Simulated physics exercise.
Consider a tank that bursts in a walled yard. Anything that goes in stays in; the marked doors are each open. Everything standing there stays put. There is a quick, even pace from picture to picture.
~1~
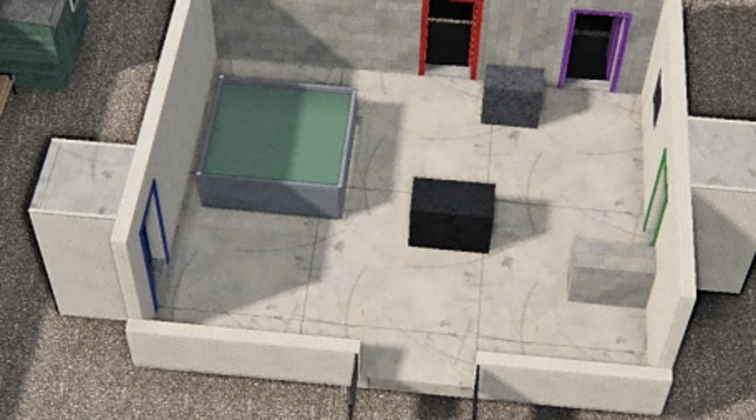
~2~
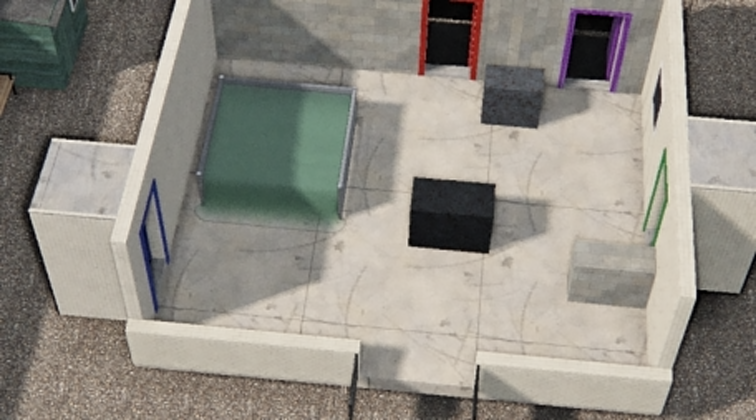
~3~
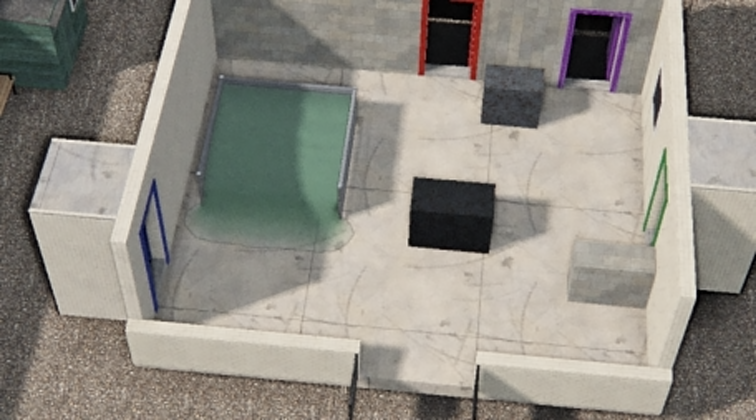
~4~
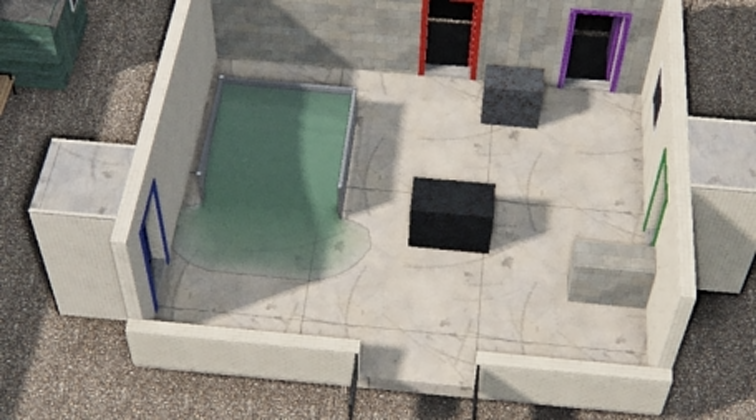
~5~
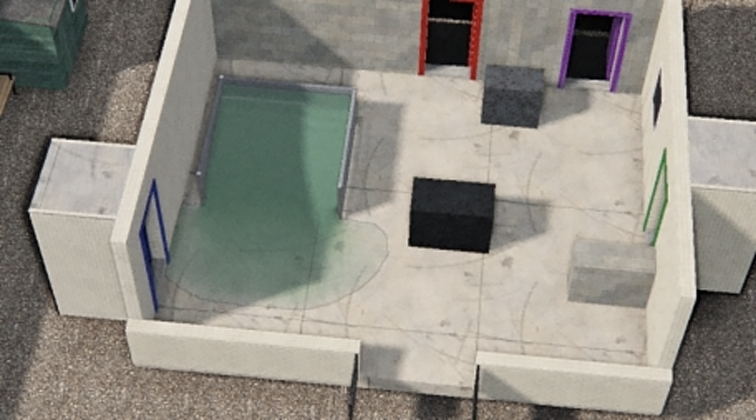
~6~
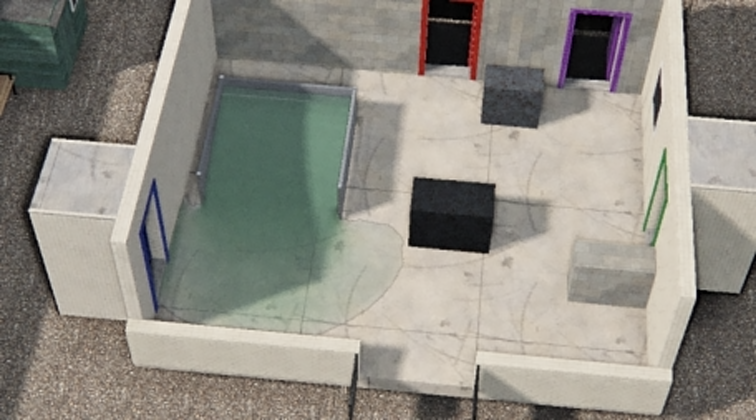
Green water poured out of the open front side of a large tank in a walled yard, then spread across the pale floor toward the blue-framed doorway and the front wall.
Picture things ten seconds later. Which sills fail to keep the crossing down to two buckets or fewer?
One by one: Green door: Inside the limit; blue door: Past the limit; red door: Inside the limit; purple door: Past the limit.
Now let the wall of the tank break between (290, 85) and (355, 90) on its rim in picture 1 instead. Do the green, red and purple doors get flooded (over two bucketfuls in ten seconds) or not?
With the breach there, the green overshoots, the red overshoots and the purple overshoots.
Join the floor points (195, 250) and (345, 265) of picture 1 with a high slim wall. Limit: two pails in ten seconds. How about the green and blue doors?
So the green door doesn't get there, and the blue door doesn't get there as well.
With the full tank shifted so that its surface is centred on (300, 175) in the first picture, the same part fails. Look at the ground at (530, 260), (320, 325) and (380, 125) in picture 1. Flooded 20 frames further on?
Hit, hit, spared.
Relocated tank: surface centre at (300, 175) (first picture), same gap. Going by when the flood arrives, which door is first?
The blue-painted one, that's the one.
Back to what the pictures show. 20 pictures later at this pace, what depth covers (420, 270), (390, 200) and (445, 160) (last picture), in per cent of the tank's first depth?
At the three places, in the order asked: Around 2, 0 and 0 per cent.
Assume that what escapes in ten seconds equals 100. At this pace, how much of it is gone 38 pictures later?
That comes to 70 per cent, as I work it out.
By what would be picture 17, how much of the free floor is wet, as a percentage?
By my count, 35 percent.
A moment on, water covers 30 % of the floor; the green door not reached, the blue door wet at the sill, nothing in, the red door not reached, the purple door not reached.
Next, water covers 35 % of the floor; the green door not reached, the blue door under two buckets in, the red door not reached, the purple door not reached.
Then, water covers 45 % of the floor; the green door not reached, the blue door far over two buckets in, the red door not reached, the purple door not reached.
Later, water covers 65 % of the floor; the green door wet at the sill, nothing in, the blue door far over two buckets in, the red door not reached, the purple door not reached.
In the end, water covers 95 % of the floor; the green door wet at the sill, nothing in, the blue door far over two buckets in, the red door wet at the sill, nothing in, the purple door over two buckets in.
